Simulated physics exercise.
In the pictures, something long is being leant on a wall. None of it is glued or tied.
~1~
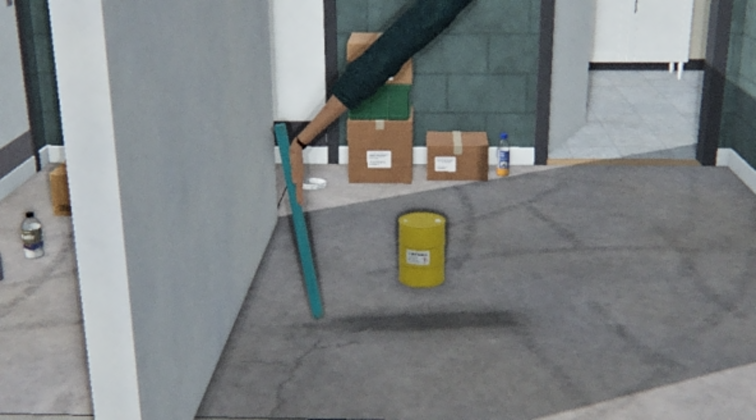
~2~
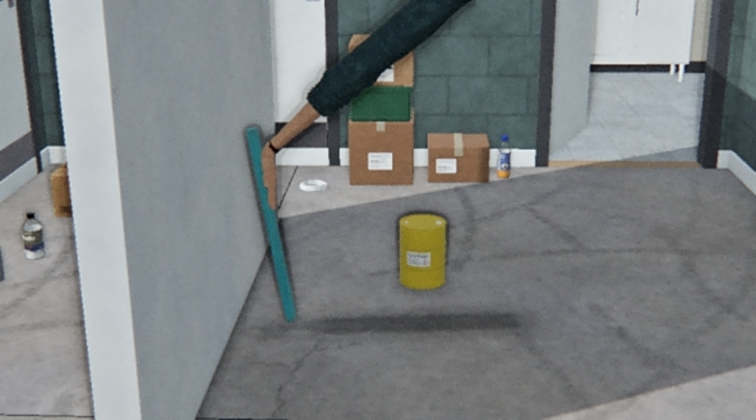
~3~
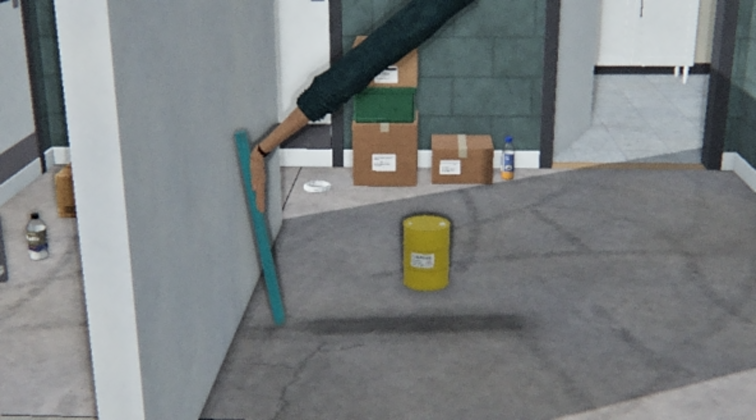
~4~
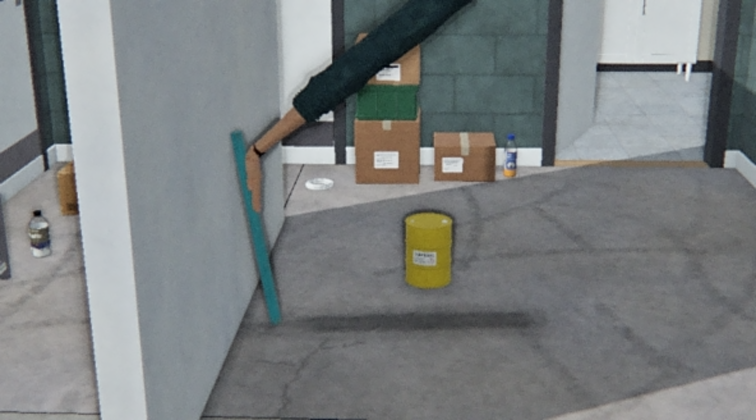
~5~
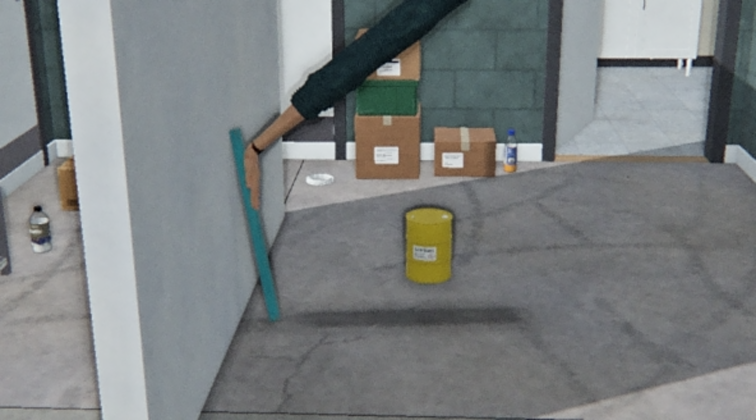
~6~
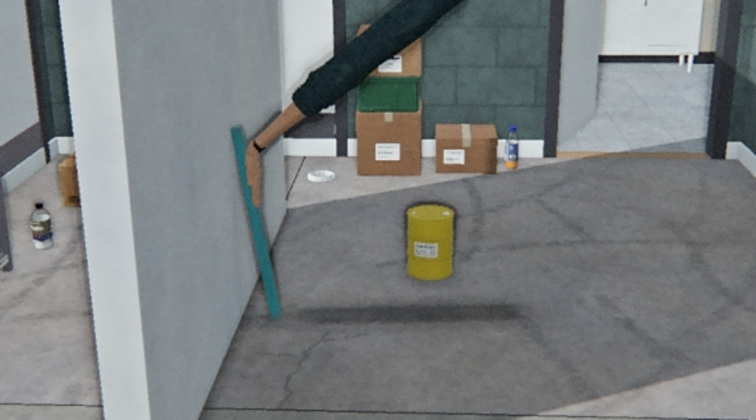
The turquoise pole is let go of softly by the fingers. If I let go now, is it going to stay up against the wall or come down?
It is stable.
Then, 0.20 s past the last view, nothing moves.
Then, 0.50 s past the last view, turquoise pole resting near (257, 226).
Finally, both still in place. Final places as the last picture's camera would see them, turquoise pole near (257, 226). The pole remains leaning.
